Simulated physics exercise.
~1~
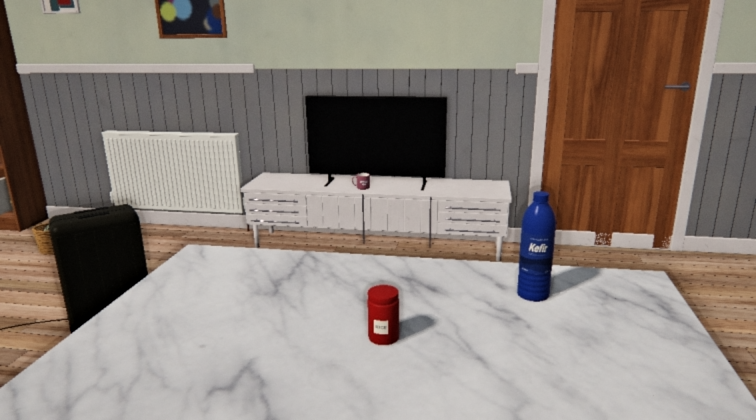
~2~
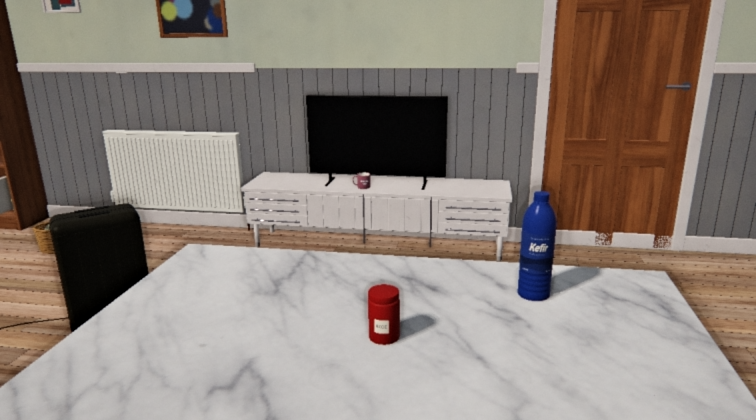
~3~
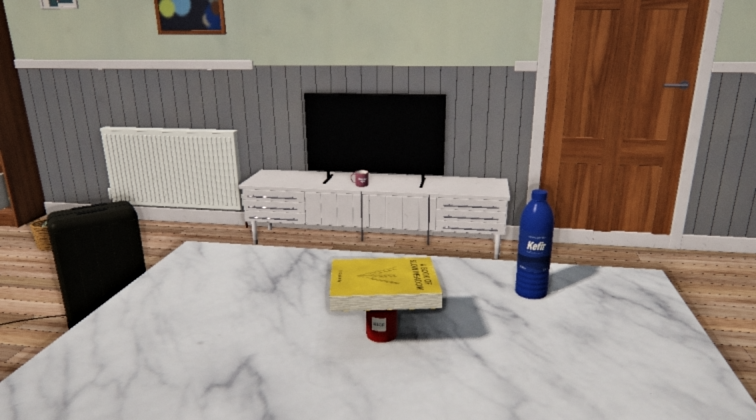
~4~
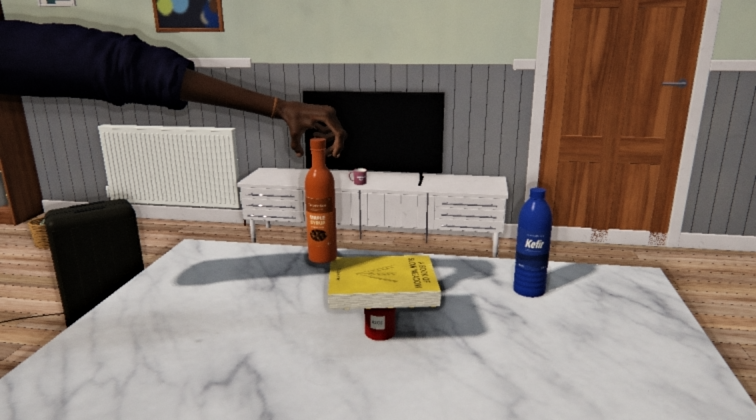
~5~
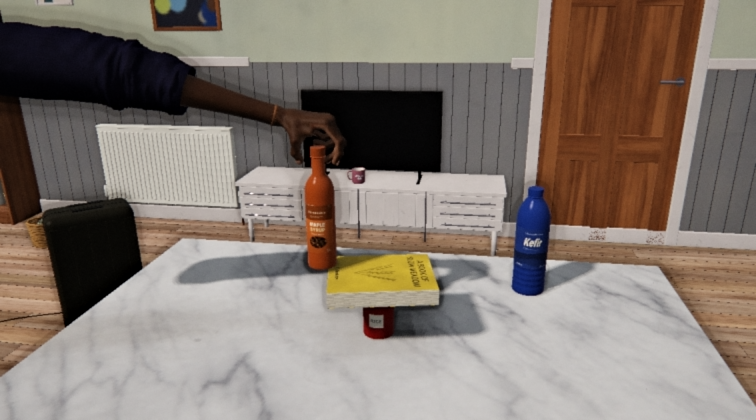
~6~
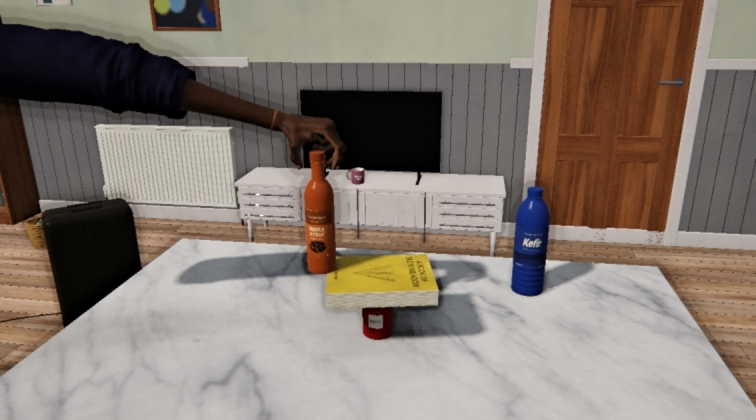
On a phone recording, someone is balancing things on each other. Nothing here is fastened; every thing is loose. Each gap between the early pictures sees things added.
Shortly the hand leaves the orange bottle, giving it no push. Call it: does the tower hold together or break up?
It breaks up.
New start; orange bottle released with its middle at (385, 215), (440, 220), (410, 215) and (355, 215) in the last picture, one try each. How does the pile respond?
Attempt one, the pile survives; attempt two, it falls over; attempt three, it survives; attempt four, it survives.
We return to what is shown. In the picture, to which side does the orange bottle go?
Leftwards.
Then, 0.40 s on from there, orange bottle turned 28° from how it was put near (291, 223).
Then, 0.50 s on from there, orange bottle now fallen.
Then, 0.60 s on from there, things are still on the move.
In the end, fallen, orange bottle; the other 3 unmoved. At the end, from the last picture's camera, orange bottle near (247, 319). The pile gives way.
